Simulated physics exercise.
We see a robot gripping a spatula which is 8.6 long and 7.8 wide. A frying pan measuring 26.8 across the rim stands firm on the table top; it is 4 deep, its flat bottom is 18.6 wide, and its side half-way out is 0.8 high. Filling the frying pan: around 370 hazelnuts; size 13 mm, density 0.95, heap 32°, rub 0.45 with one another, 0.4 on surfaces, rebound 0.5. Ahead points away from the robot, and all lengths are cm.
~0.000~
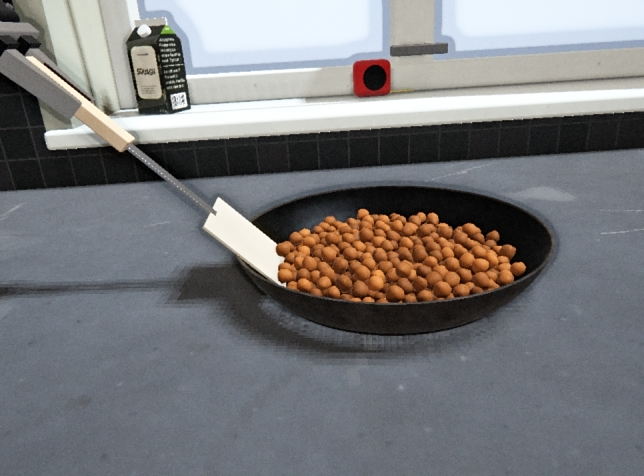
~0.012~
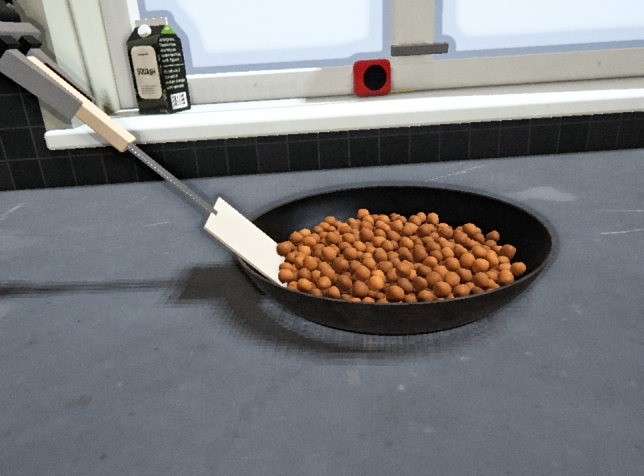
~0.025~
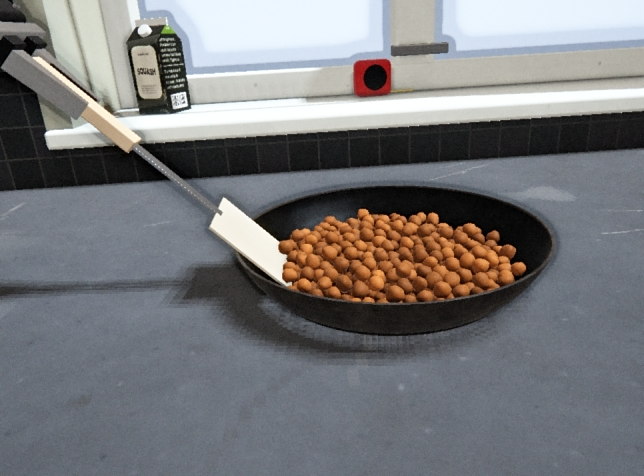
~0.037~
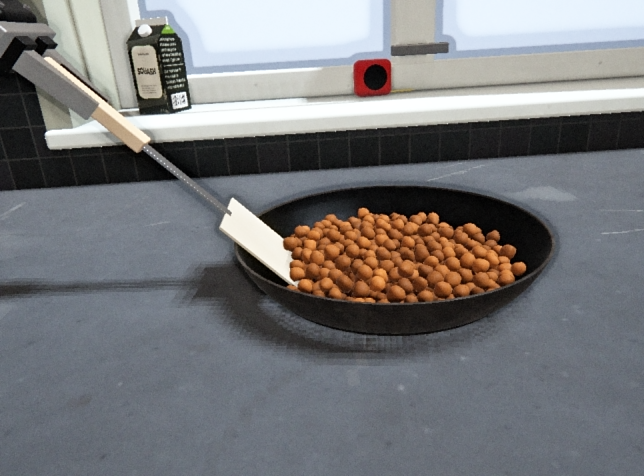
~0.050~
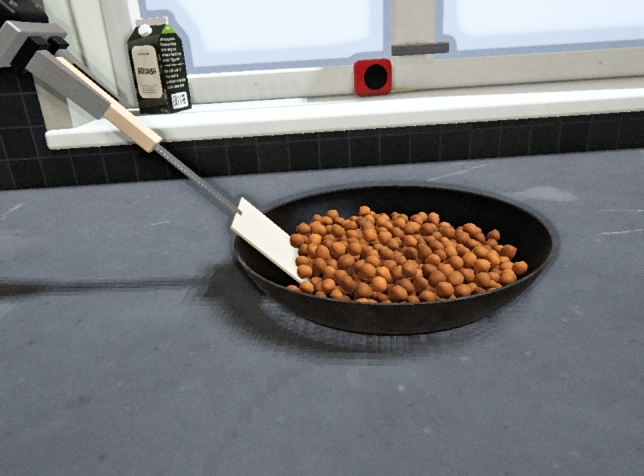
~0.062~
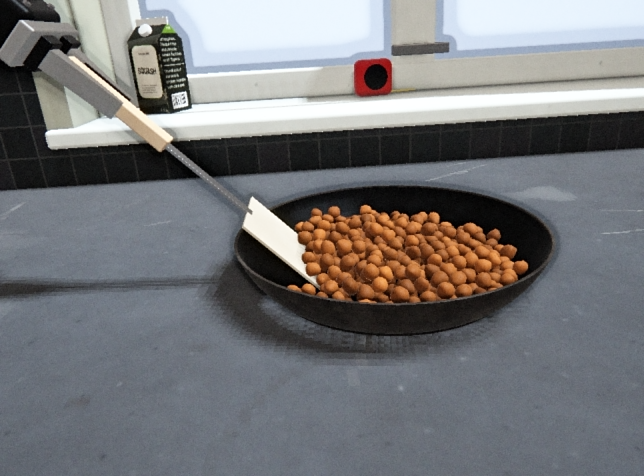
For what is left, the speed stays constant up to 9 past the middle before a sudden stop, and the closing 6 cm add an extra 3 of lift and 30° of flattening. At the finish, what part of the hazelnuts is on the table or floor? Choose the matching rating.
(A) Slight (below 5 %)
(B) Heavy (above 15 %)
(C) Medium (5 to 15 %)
Option C: Medium (5 to 15 %).
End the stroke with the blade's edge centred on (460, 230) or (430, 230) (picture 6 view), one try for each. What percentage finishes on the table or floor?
Roughly 0 and 0 per cent.
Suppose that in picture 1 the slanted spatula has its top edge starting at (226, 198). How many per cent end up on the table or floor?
I'd estimate around 5 per cent.
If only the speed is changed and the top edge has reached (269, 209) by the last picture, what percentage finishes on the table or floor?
That share would be some 15 percent.
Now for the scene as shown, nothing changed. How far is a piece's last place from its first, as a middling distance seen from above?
About 3 cm.
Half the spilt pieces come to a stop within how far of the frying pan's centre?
Distance, approx.: 22 cm.
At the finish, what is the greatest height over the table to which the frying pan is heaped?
Peak at rest, approximately 6.0 centimetres.
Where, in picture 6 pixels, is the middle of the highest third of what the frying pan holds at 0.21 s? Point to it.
I'd put it somewhere near (441, 229).
After 0.14 s, sloping 46°, highest piece 5 above the table; 367 in the frying pan.
After 0.21 s, sloping 37°, highest piece 6 above the table; 367 in the frying pan.
After 0.45 s, sloping 16°, highest piece 6 above the table; 337 in the frying pan, 27 on the table or floor, 3 on the blade or in flight.
After 1.50 s, sloping 16°, highest piece 5 above the table; 336 in the frying pan, 31 on the table or floor.
In the end, 336 in the frying pan, 31 on the table or floor. That is 8 % on the table or floor.
